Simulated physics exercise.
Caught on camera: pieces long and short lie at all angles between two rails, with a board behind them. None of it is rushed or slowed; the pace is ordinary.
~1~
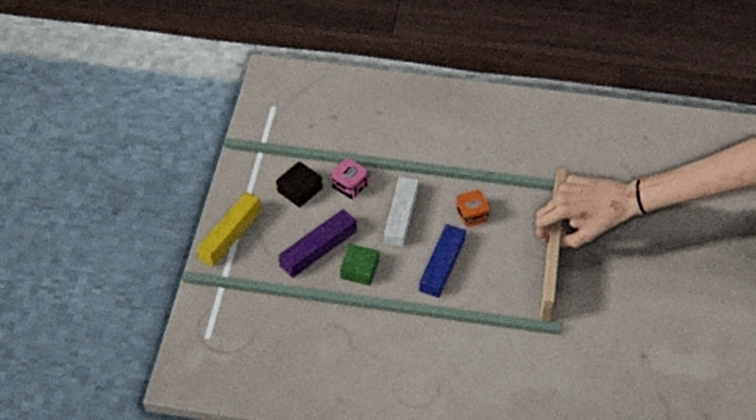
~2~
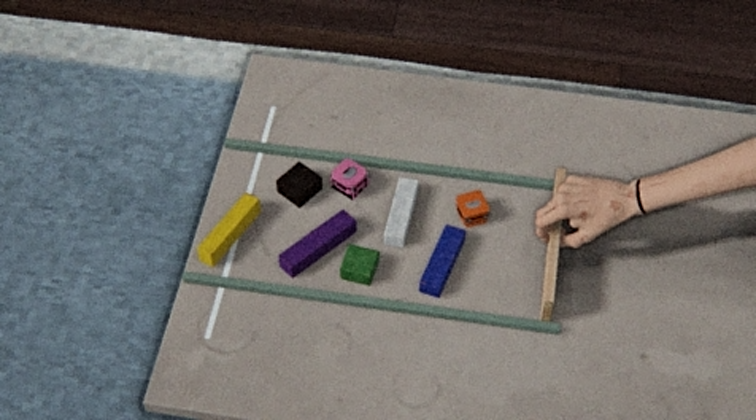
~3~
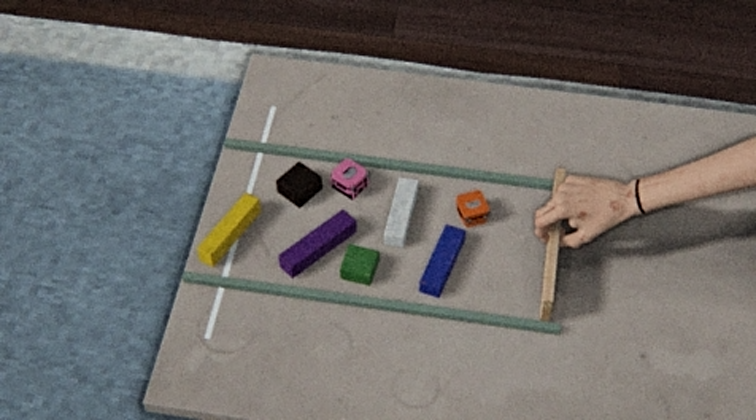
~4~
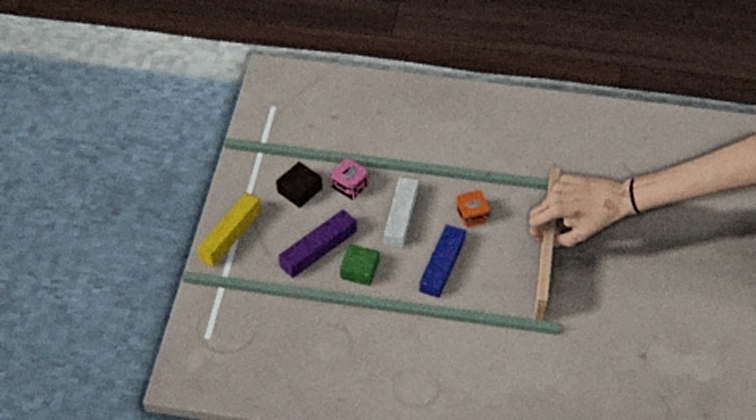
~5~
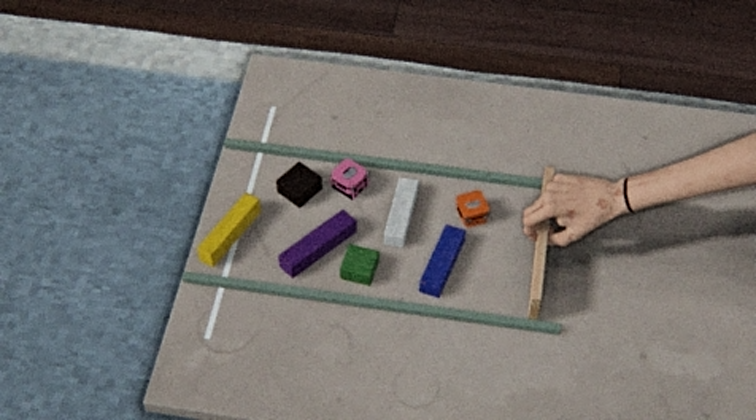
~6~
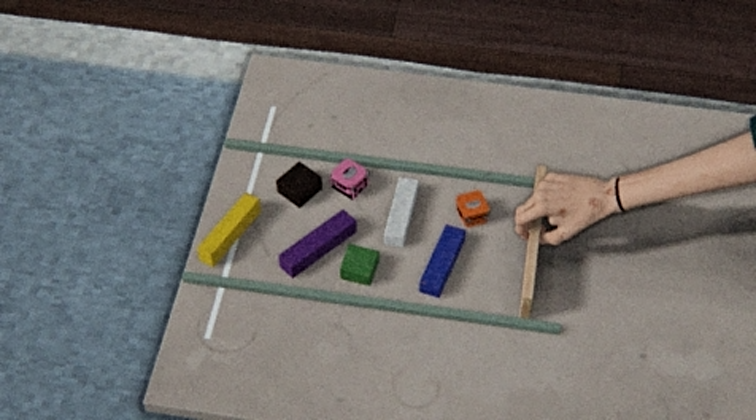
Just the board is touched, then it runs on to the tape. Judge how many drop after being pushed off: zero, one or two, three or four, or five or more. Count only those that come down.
Three or four drop.
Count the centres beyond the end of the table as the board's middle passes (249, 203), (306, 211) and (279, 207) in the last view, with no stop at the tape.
3; 0; 1.
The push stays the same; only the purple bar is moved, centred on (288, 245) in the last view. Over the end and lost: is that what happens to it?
So the purple bar slips away.
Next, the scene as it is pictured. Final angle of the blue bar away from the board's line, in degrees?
About 0 degrees.
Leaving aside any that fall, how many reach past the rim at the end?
Looks like 2 of them.
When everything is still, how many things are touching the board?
That would be 3 of them.
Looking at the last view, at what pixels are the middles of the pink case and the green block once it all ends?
The first one ends at (245, 156), the second at (194, 245).
Soon after, none off yet; yellow bar at rest near (230, 229); black block at rest near (299, 185); purple bar at rest near (318, 243).
In the end, the number that fall off is three or four; gone, purple bar, black block and yellow bar.
